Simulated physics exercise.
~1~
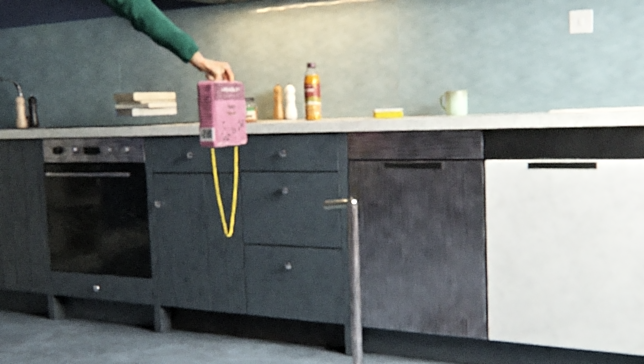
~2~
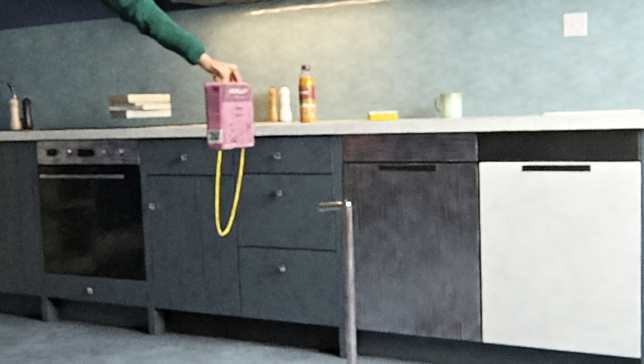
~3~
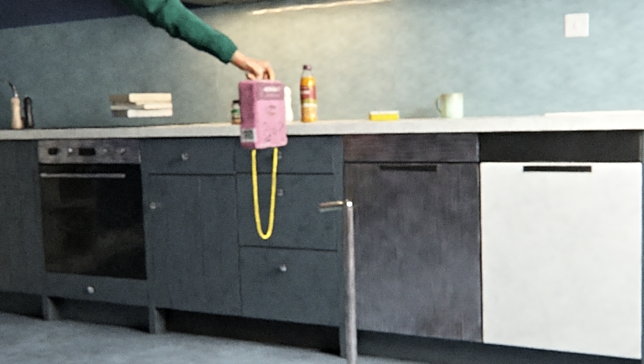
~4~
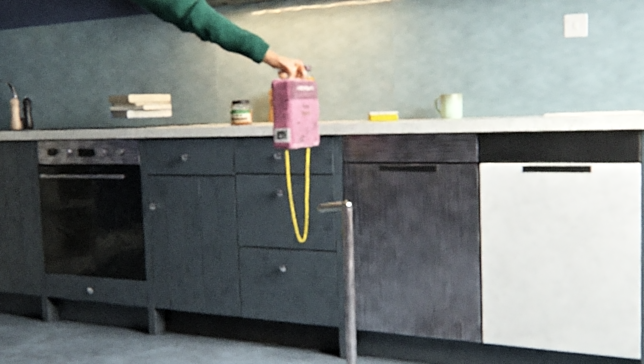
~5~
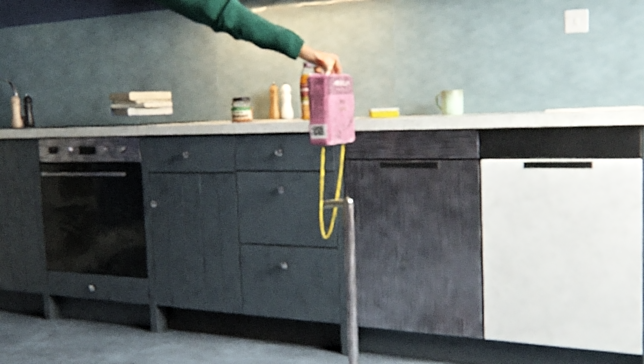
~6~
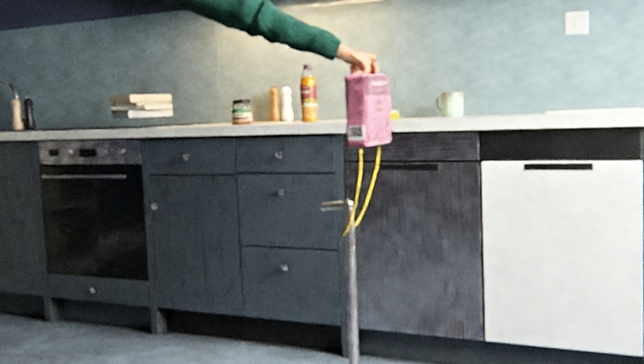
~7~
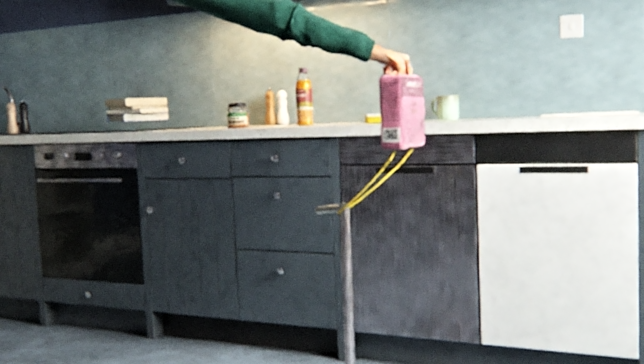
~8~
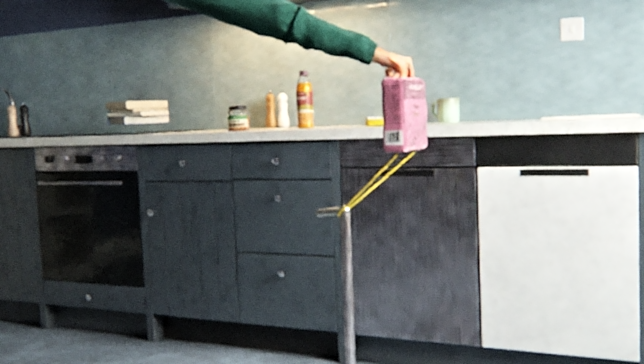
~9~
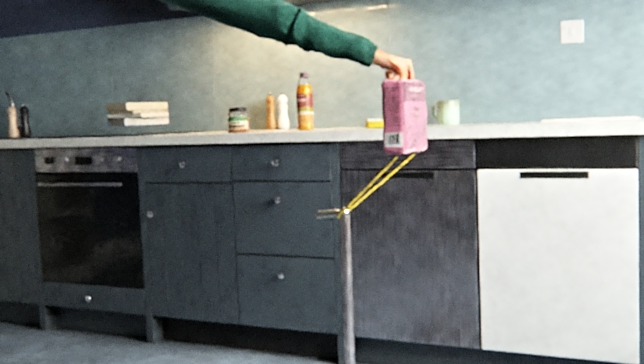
A hand in a green sleeve carried a pink bag with a dangling yellow loop rightward past dark kitchen cabinets, until the loop caught on the hook of a thin post and pulled tight, and the hand stopped with the bag just beyond it.
